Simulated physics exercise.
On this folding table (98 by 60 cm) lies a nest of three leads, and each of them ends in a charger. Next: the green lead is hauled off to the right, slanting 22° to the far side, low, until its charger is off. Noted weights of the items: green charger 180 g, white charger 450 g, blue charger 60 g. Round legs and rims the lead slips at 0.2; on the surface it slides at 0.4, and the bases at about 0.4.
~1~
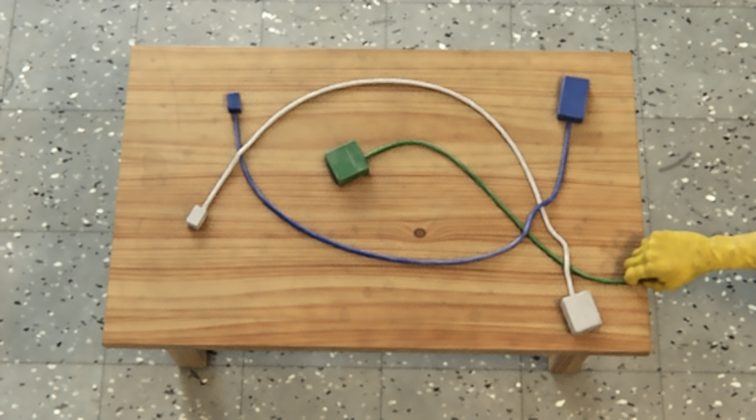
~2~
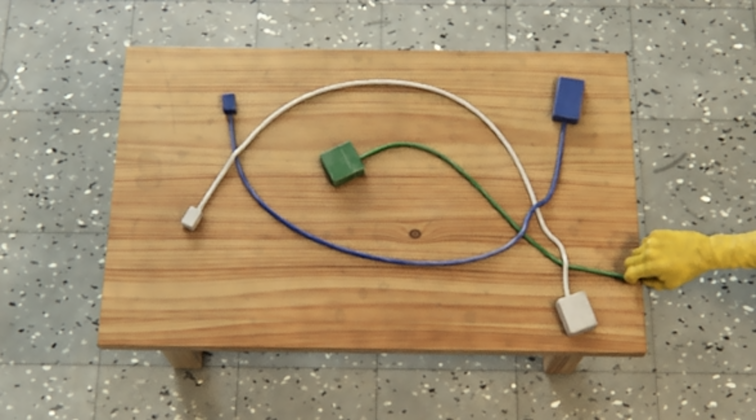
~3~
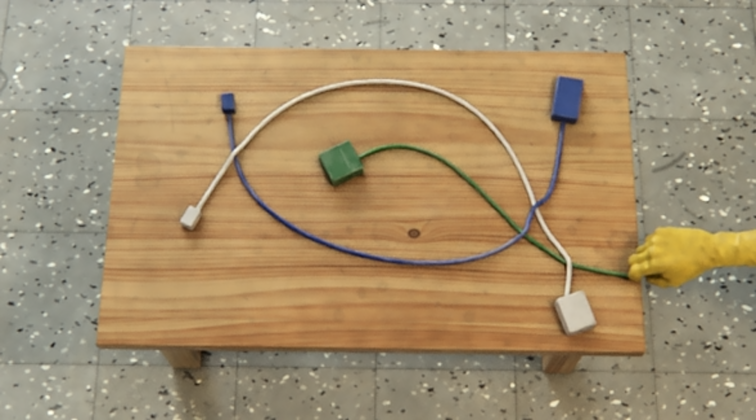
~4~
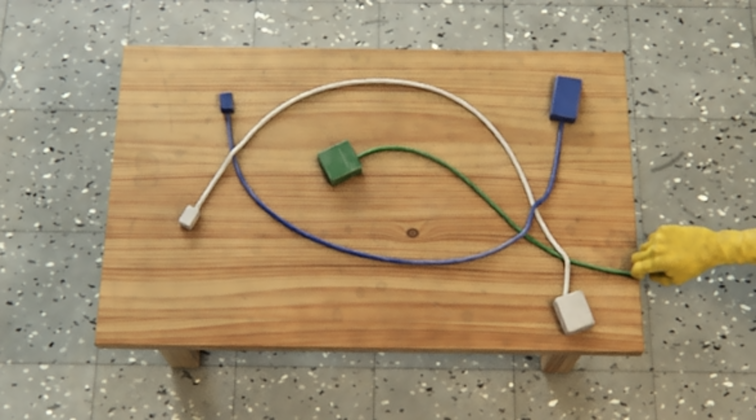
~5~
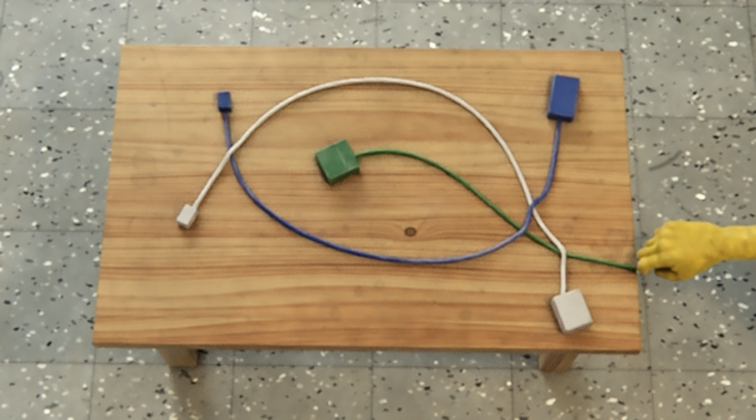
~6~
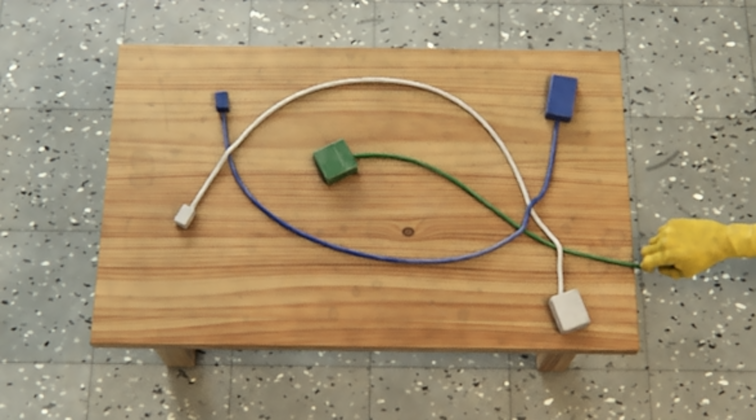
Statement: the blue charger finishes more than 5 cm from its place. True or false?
True.
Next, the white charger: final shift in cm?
White charger 0 cm.
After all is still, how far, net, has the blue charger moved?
Blue charger: Over the edge.
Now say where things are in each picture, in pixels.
In the first frame, shows, blue charger (574, 96); crossings (240, 153) white over blue, (531, 235) blue over green, (553, 211) blue over white, (566, 264) white over green; green lead runs through (548, 251) (499, 203) (457, 162) (395, 144); grip (637, 281).
In the second frame, shows, green lead runs through (495, 205) (391, 146); grip (637, 280).
In the third frame, shows, green lead runs through (496, 206) (390, 147); grip (641, 278).
In the fourth frame, shows, green lead runs through (496, 208) (389, 148); grip (644, 276).
In the fifth frame, shows, green lead runs through (498, 210) (388, 151); grip (650, 271).
In the sixth frame, shows, blue charger (562, 95); green lead runs through (558, 248) (499, 213) (450, 178) (387, 156); grip (653, 269).
Next, the green lead's tail end at (434, 189); green charger 16 cm off its start.
Then, the green lead's tail end at (543, 195); green charger 36 cm off its start.
After that, the green lead has left the top; blue charger 12 cm off its start at (605, 139), green charger 60 cm off its start at (652, 204), white plug 13 cm off its start at (253, 205).
Later, the green lead has left the top; blue charger over the edge, green charger over the edge, white plug 26 cm off its start.
At the end, the green lead has left the top; blue charger over the edge, green charger over the edge, white plug 26 cm off its start at (328, 201), blue plug 25 cm off its start at (348, 140).
